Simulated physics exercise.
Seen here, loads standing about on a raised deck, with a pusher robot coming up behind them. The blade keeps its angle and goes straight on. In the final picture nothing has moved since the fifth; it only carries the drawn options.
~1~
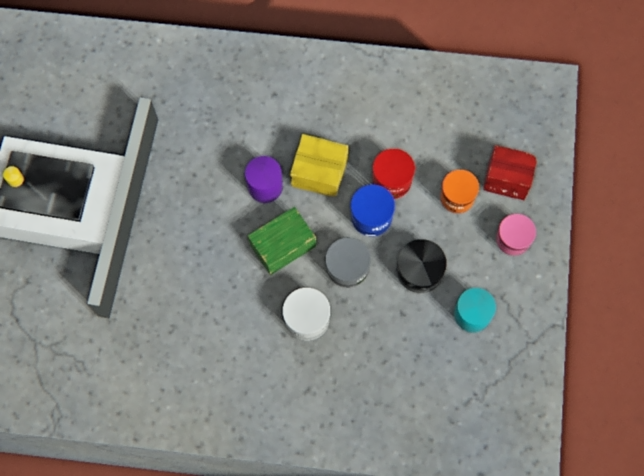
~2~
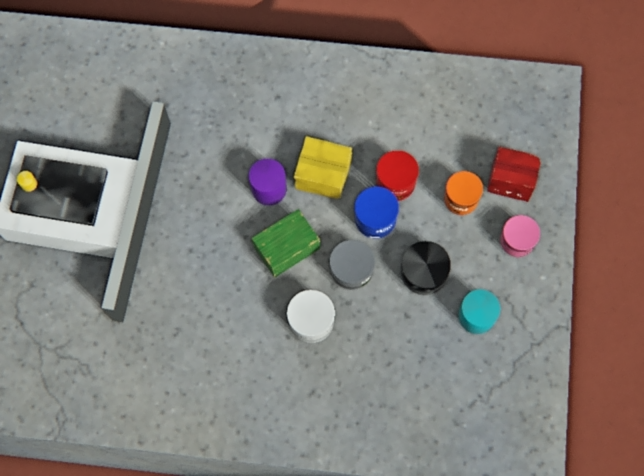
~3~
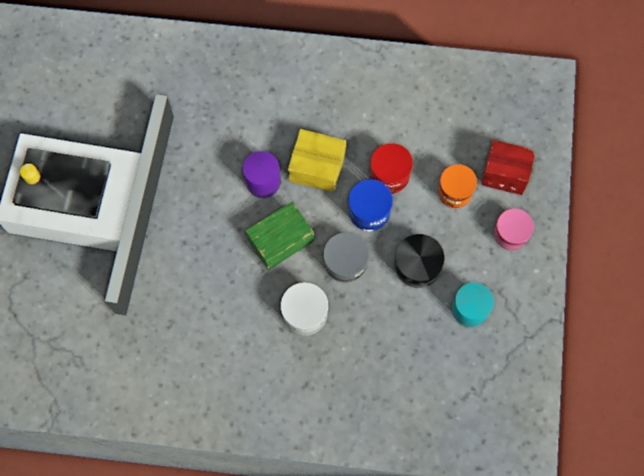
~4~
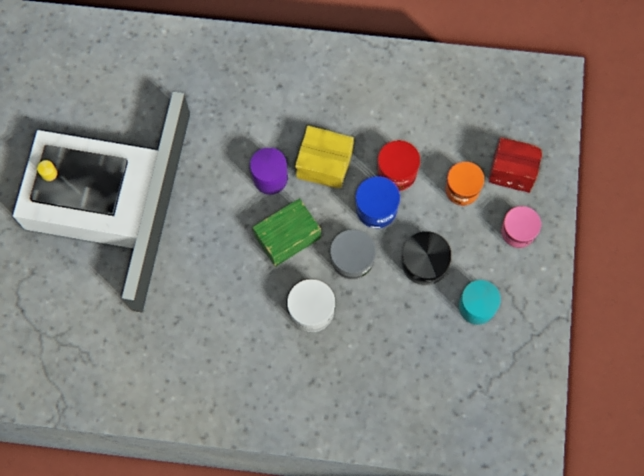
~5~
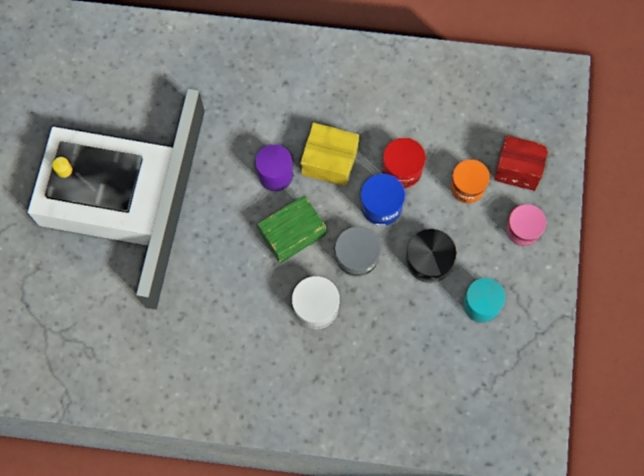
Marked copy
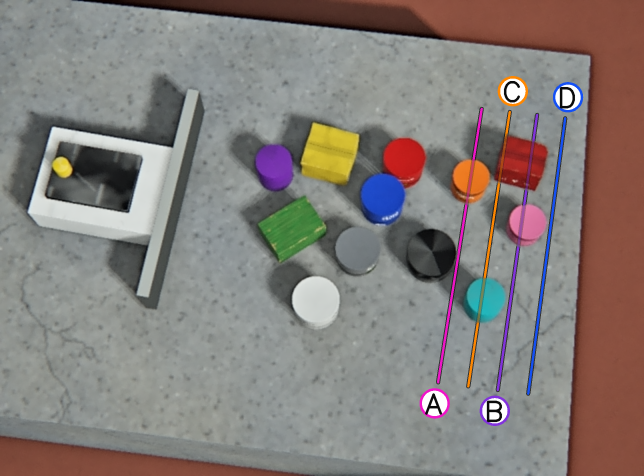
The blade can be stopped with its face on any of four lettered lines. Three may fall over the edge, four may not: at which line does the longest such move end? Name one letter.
At C, and not beyond.
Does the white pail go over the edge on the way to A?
By then, no.
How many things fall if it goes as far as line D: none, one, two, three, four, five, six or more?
In all, six or more.
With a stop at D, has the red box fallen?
Yes.
On the marked copy, A at (461, 240); B at (518, 247); C at (490, 243); D at (548, 250).
Following C. Soon after the start, robot (215, 191); yellow box (349, 155); purple canister (318, 180).
Later, robot (331, 204); red box (526, 164); orange pail (506, 196).
In the end, robot (420, 215); red box over the edge; orange pail over the edge; two fallen.
As for the rest, A is within the limit but short; B drops six; D drops eight.
